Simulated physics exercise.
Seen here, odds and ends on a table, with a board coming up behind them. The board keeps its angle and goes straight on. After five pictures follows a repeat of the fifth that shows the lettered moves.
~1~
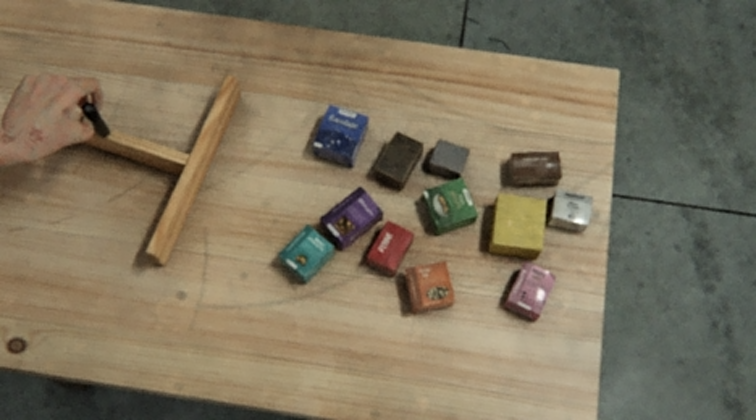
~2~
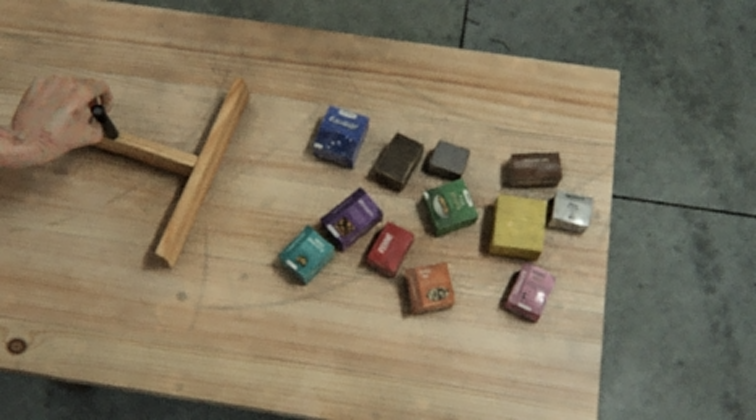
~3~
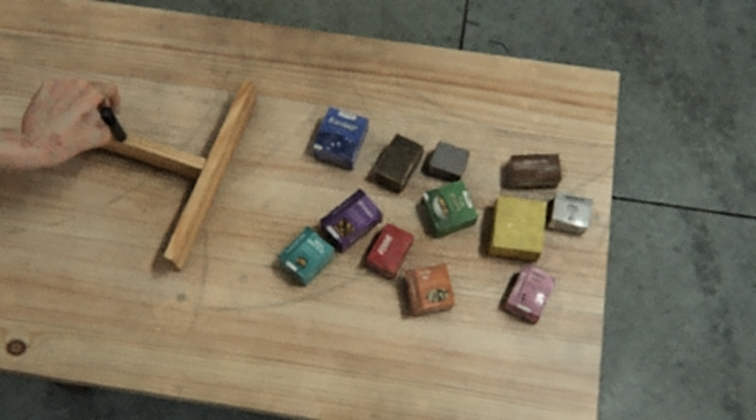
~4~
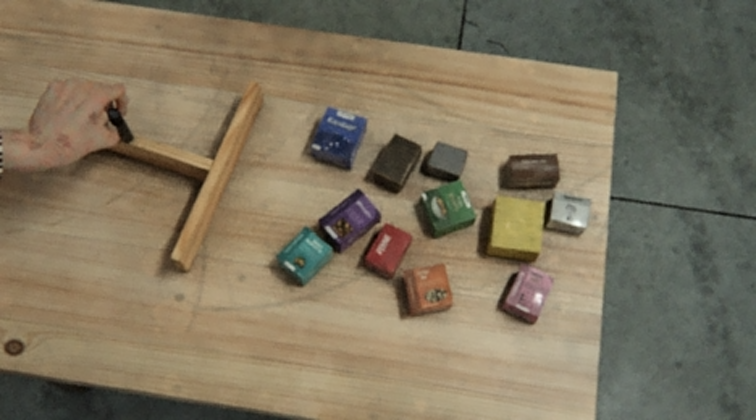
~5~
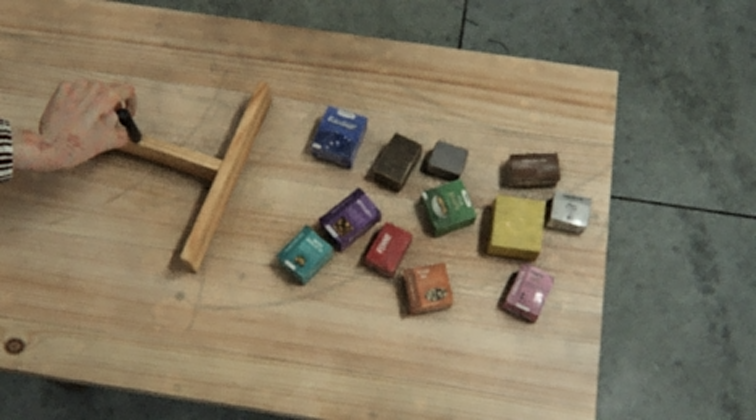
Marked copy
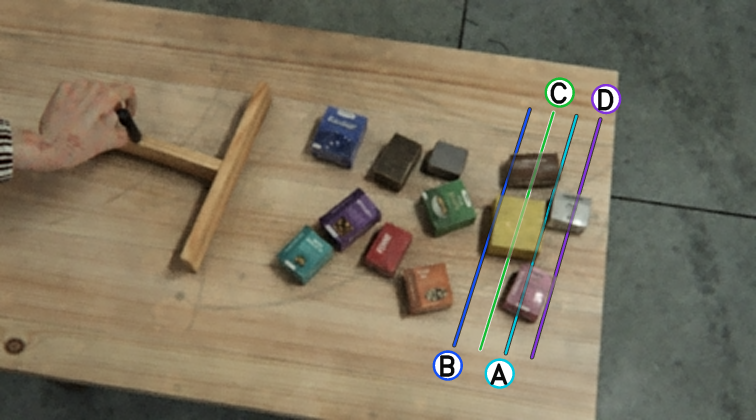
Wooden T-shaped board sliding slowly right across a table, pushed by a hand, toward scattered colourful small boxes that stay still.
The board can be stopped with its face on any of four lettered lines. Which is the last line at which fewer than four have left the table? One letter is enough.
It can go as far as B.
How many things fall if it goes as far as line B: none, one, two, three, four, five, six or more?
In all, two.
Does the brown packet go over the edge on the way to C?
By then, yes.
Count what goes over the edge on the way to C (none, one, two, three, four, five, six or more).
In all, four.
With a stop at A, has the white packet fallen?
By then, yes.
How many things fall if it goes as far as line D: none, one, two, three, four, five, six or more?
By then, six or more.
On the marked copy, A at (543, 229); B at (494, 221); C at (519, 225); D at (568, 232).
With B. Early on, board (322, 181); blue box (371, 142); turquoise packet (319, 264).
Further on, board (418, 195); white packet (590, 214); brown packet (574, 180).
At the end, board (494, 206); brown packet over the edge; white packet over the edge; two fallen.
As for the rest, A drops six; C drops four; D drops eight.
